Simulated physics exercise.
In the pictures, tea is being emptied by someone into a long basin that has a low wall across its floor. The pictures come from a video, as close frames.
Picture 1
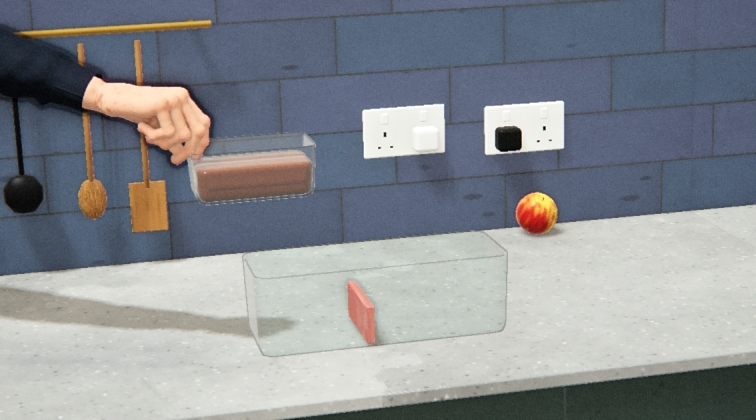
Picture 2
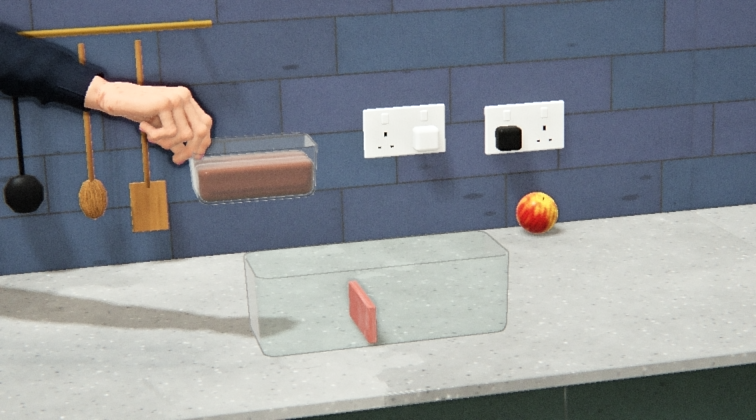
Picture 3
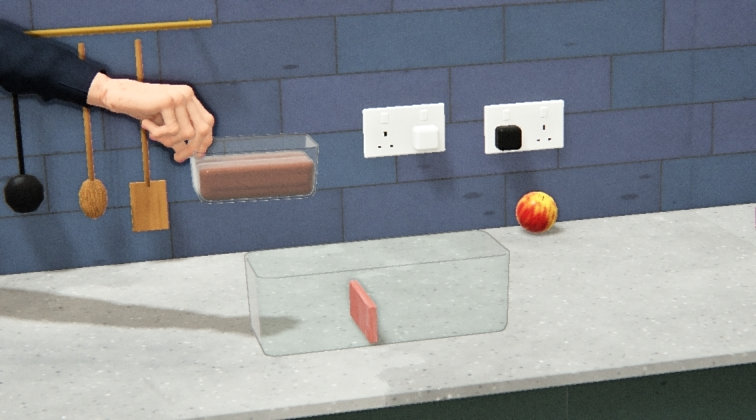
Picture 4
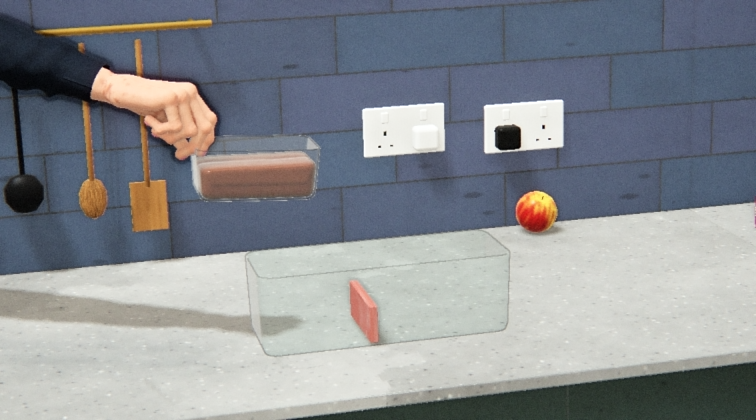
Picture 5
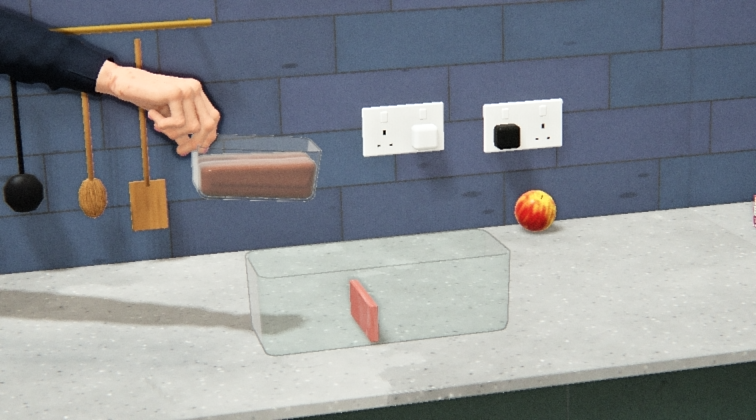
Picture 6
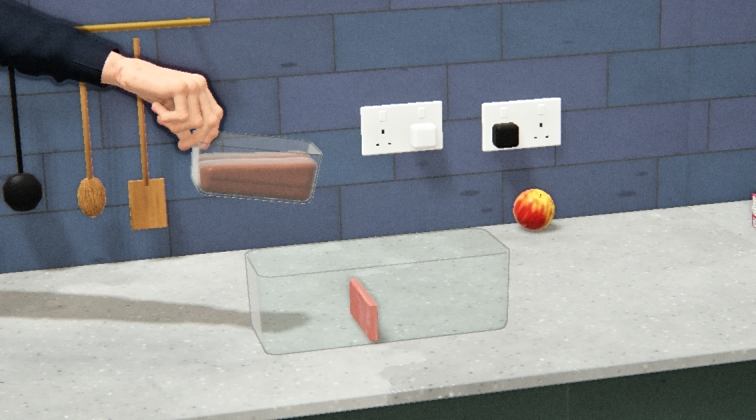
In this clip, a hand holds a clear container of brownish-red tea above a long transparent basin with a low reddish wall across its floor; the container stays nearly level at first, then tilts slightly down to the right.
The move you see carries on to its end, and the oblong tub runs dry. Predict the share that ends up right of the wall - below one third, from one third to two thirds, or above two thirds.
The share right of the wall lands inside the two marks of one third and two thirds.
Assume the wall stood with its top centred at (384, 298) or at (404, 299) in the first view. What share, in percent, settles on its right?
Around 5 per cent for the first, around 5 per cent for the second.
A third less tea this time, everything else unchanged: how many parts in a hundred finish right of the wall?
Roughly 10 in a hundred.
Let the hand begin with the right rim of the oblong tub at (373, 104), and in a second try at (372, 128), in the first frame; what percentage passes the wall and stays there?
First try: 95 percent; second try: 95 percent.
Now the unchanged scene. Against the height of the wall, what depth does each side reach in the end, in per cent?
Left near 30; right near 20.
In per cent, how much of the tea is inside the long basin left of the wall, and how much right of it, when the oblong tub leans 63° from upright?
5 per cent left, 10 per cent right.
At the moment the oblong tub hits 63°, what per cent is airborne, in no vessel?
It comes to around 40 per cent.
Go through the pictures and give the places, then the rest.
It leans 0°; its right rim is at (310, 140); the tea meets the walls at (192, 165) and (307, 156); the long basin's rim runs from (248, 267) to (496, 243); the wall's top is at (361, 295), in the first frame.
It leans 0°; its right rim is at (311, 141); the tea meets the walls at (194, 165) and (309, 156), in the second frame.
It leans 2°; its right rim is at (313, 142); the tea meets the walls at (195, 164) and (310, 156), in the third frame.
It leans 4°; its right rim is at (314, 144); the tea meets the walls at (195, 164) and (311, 157), in the fourth frame.
It leans 7°; its right rim is at (315, 146); the tea meets the walls at (196, 163) and (311, 157), in the fifth frame.
It leans 10°; its right rim is at (316, 149); the tea meets the walls at (196, 162) and (312, 156), in the sixth frame.
A moment on, the oblong tub is tipped part way and 48 per cent is still to pour, 5 is left of the wall and 10 right of it.
Next, the oblong tub is tipped on its side and 9 per cent is still to pour, 37 is left of the wall and 45 right of it.
Then the oblong tub is tipped right over and 0 per cent is still to pour, 52 is left of the wall and 45 right of it.
Later the oblong tub is tipped right over and 0 per cent is still to pour, 53 is left of the wall and 45 right of it.
In the end 53 per cent lies left of the wall, 45 right of it and 2 outside.
